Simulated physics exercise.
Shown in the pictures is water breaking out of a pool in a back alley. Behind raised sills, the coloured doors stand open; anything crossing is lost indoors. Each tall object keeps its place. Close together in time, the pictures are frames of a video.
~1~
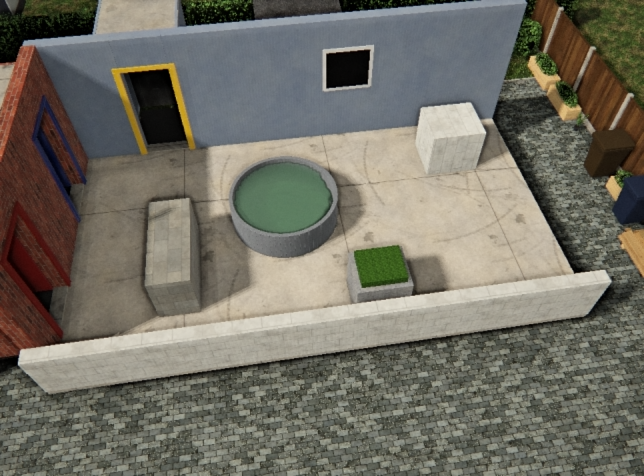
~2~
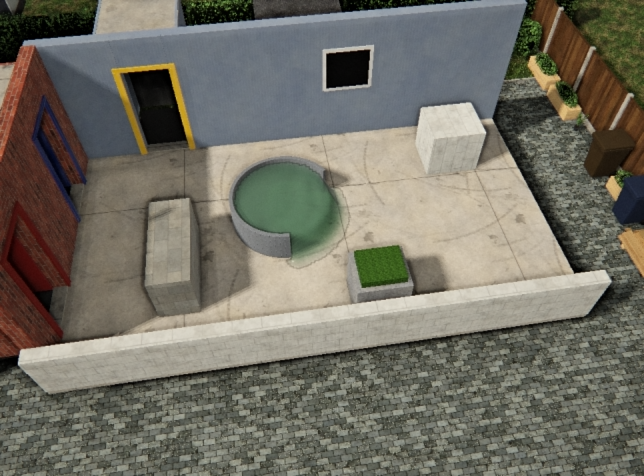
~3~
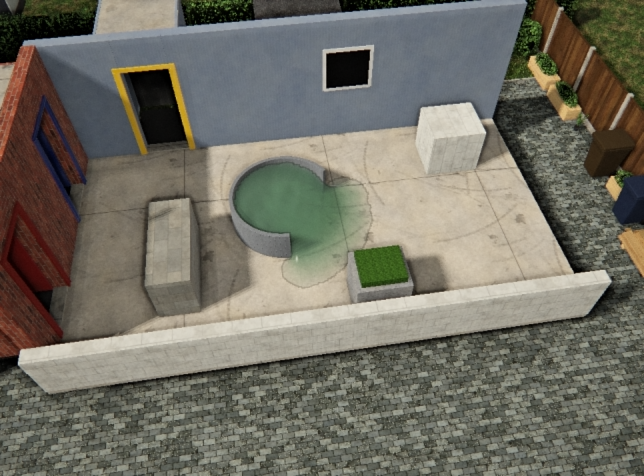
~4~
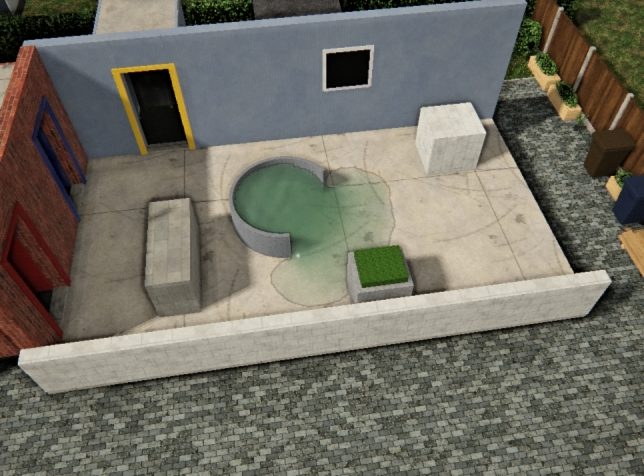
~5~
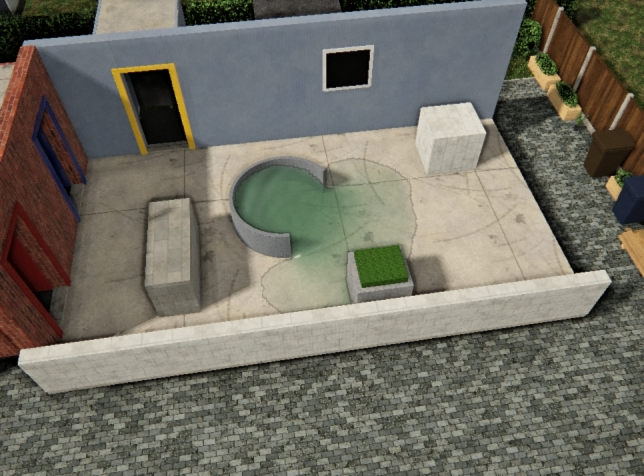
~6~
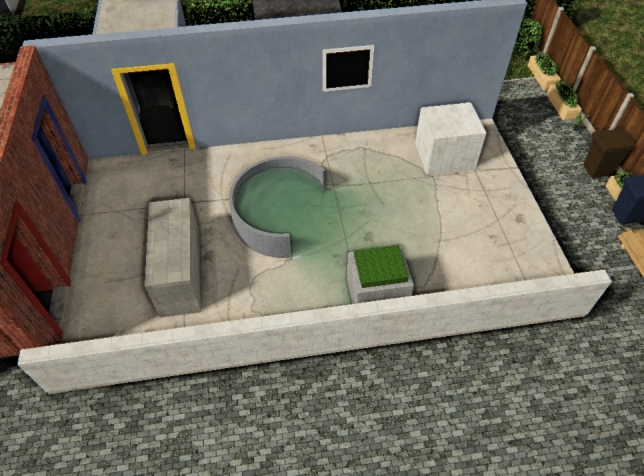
At first, a round grey tank of green water stands whole and still in a walled yard with coloured doors. Then its front right side is gone and water pours out through the gap, spreading in a thin sheet across the paving, around the grass-topped block and farther toward the right.
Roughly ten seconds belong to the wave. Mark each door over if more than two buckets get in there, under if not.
Red door: Under, blue door: Under, yellow door: Under.
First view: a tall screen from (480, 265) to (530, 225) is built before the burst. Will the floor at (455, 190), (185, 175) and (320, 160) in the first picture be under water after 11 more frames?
Lab note - spot 1 inundated, spot 2 parched, spot 3 parched.
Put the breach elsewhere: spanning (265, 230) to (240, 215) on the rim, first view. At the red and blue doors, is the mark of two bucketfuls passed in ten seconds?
In short: Red exceeds the limit, blue falls short.
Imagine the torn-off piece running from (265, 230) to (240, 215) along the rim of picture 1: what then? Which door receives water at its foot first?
Answer: The one in red.
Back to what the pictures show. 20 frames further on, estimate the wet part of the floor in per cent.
That's roughly 55 per cent.
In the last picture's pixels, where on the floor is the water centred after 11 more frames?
The centre of mass sits at about (378, 237).
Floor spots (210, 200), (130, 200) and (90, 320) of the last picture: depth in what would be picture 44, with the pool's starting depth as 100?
Respectively 2, 0 and 4 per cent.
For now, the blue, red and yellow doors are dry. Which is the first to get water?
It would be the red one.
A moment on, water covers 35 % of the floor; the red door not reached, the blue door not reached, the yellow door not reached.
Next, water covers 45 % of the floor; the red door not reached, the blue door not reached, the yellow door not reached.
Then, water covers 55 % of the floor; the red door not reached, the blue door not reached, the yellow door not reached.
Later, water covers 60 % of the floor; the red door wet at the sill, nothing in, the blue door not reached, the yellow door not reached.
In the end, water covers 45 % of the floor; the red door wet at the sill, nothing in, the blue door not reached, the yellow door not reached.
